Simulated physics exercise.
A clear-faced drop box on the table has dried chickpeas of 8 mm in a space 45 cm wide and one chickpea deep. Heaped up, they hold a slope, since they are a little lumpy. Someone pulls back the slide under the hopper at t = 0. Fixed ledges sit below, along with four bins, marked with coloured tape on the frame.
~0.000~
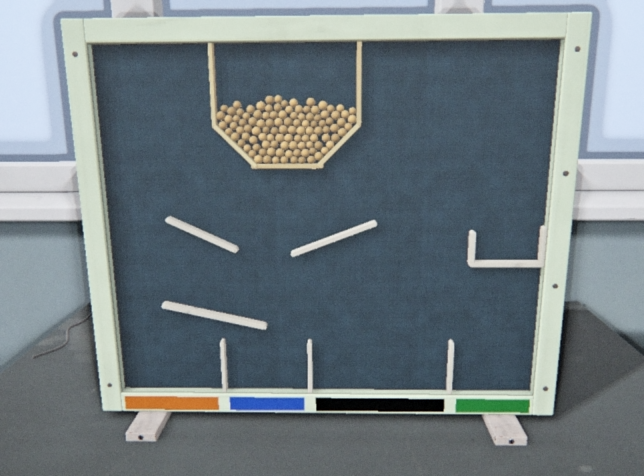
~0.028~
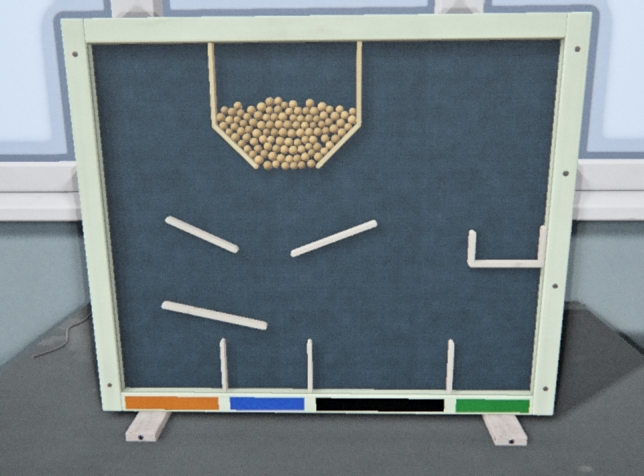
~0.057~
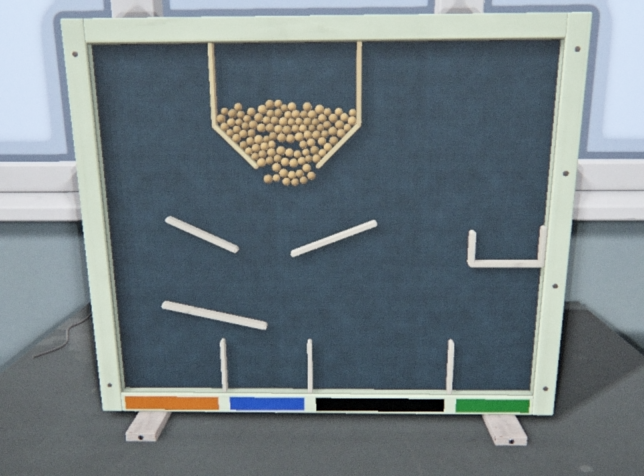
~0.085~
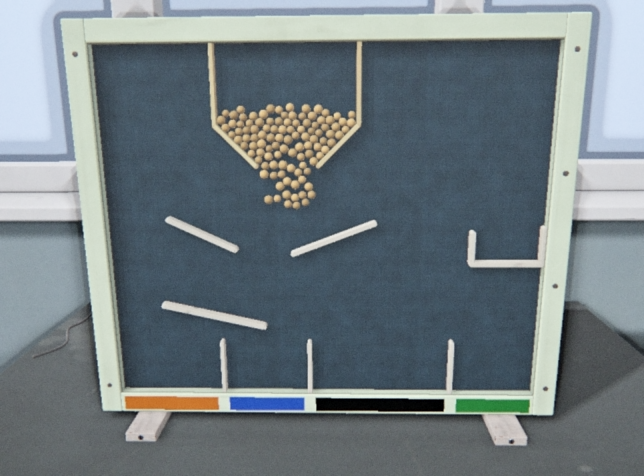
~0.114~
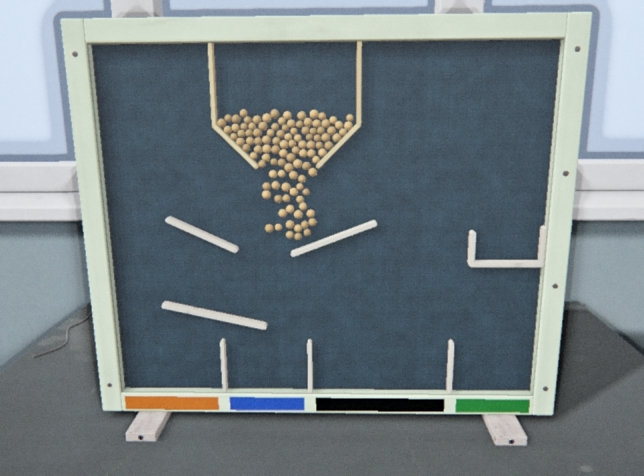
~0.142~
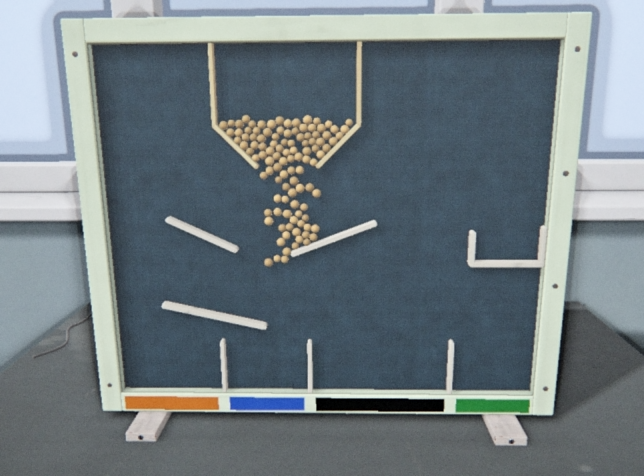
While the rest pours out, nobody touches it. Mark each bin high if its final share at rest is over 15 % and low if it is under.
Green: Low; orange: Low; black: Low; blue: High.
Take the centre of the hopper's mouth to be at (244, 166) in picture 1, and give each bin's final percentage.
The green bin ends with 0 %, the orange bin with 0 %, the black bin with 15 % and the blue bin with 85 %.
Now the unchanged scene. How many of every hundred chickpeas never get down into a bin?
Estimate: Around 15 %.
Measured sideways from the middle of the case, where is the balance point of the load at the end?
On average the load ends up close to 6 cm to the left of the middle.
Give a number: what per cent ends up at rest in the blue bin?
I'd put it at around 75 in a hundred.
After 0.34 s 90 % have left the hopper; down in the bins, blue 10 %.
After 0.55 s 100 % have left the hopper; down in the bins, black 10 %, blue 30 %.
Settled by 2.4 s, green 0 %, orange 0 %, black 10 %, blue 75 %, left higher up 15 %.
